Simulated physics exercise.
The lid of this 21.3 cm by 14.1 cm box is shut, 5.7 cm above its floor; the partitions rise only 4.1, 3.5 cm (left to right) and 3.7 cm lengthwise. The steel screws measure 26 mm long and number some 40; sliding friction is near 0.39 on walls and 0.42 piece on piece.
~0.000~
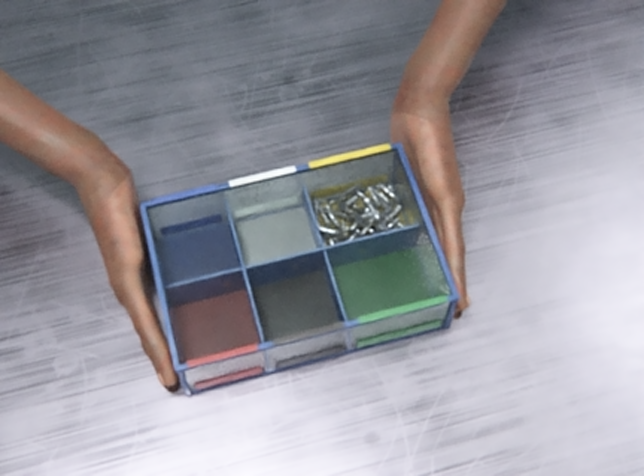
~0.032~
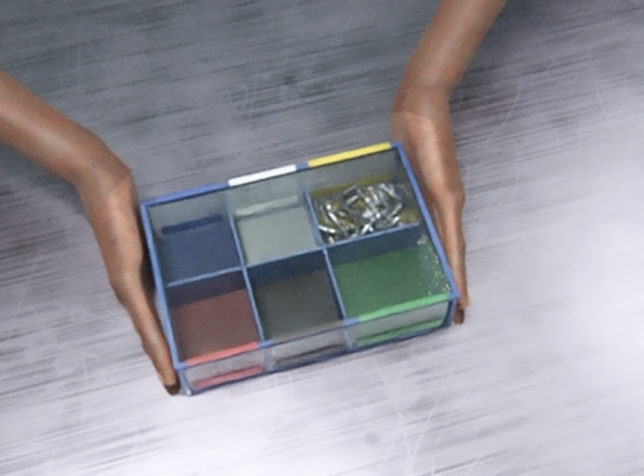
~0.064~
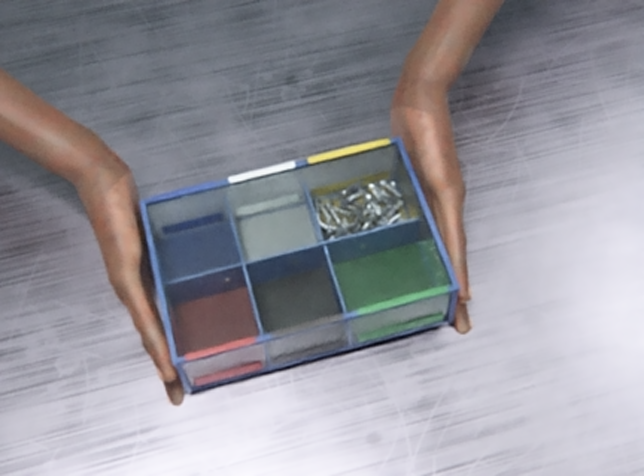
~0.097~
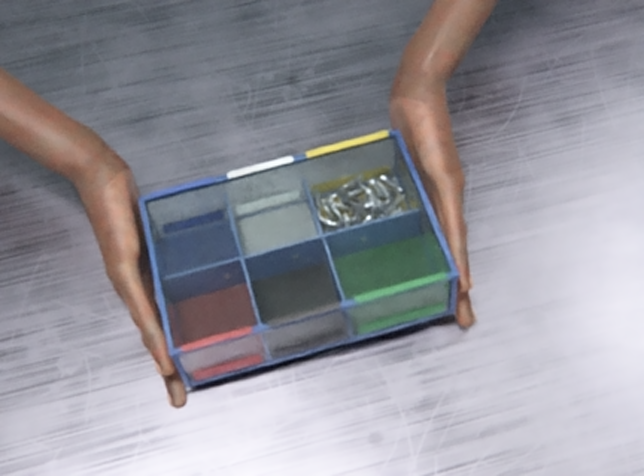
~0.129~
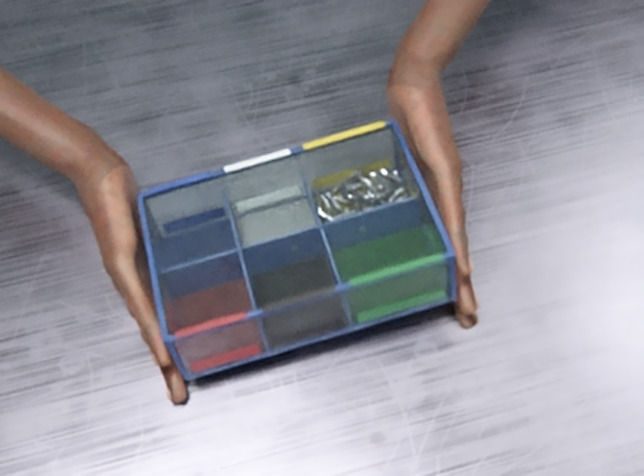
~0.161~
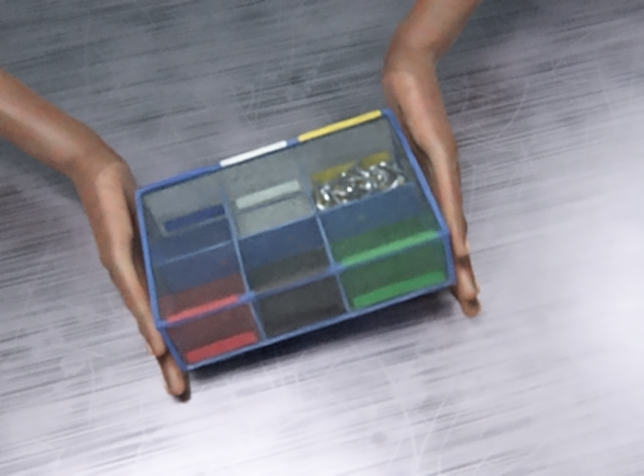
Two hands gradually tilt a closed, divided box with shiny metal pieces in its yellow-marked compartment.
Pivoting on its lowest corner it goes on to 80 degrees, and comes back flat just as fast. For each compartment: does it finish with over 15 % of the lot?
Red compartment: Under; blue compartment: Under; green compartment: Under; yellow compartment: Over; white compartment: Under; black compartment: Under.
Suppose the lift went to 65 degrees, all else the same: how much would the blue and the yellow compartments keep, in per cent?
Blue 0; yellow 100.
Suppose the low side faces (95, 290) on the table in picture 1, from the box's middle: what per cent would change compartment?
About 55 per cent.
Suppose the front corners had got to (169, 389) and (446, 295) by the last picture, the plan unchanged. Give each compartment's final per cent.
Red 10; blue 0; green 10; yellow 40; white 10; black 35.
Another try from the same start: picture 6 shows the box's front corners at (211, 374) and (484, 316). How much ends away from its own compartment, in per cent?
In that case some 15 per cent.
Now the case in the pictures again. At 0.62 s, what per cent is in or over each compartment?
Red 0, blue 0, green 0, yellow 100, white 0, black 0.
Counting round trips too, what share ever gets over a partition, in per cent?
About 0 per cent.
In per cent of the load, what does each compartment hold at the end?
Red 0; blue 0; green 0; yellow 100; white 0; black 0.
Then, at 0.62 s, tilt 79 degrees; yellow 100 %.
Then, at 0.93 s, tilt 33 degrees; yellow 100 %.
After 1.34 s, tilt 0 degrees; yellow 100 %.
At rest (1.6 s), red 0 %, blue 0 %, green 0 %, yellow 100 %, white 0 %, black 0 %.
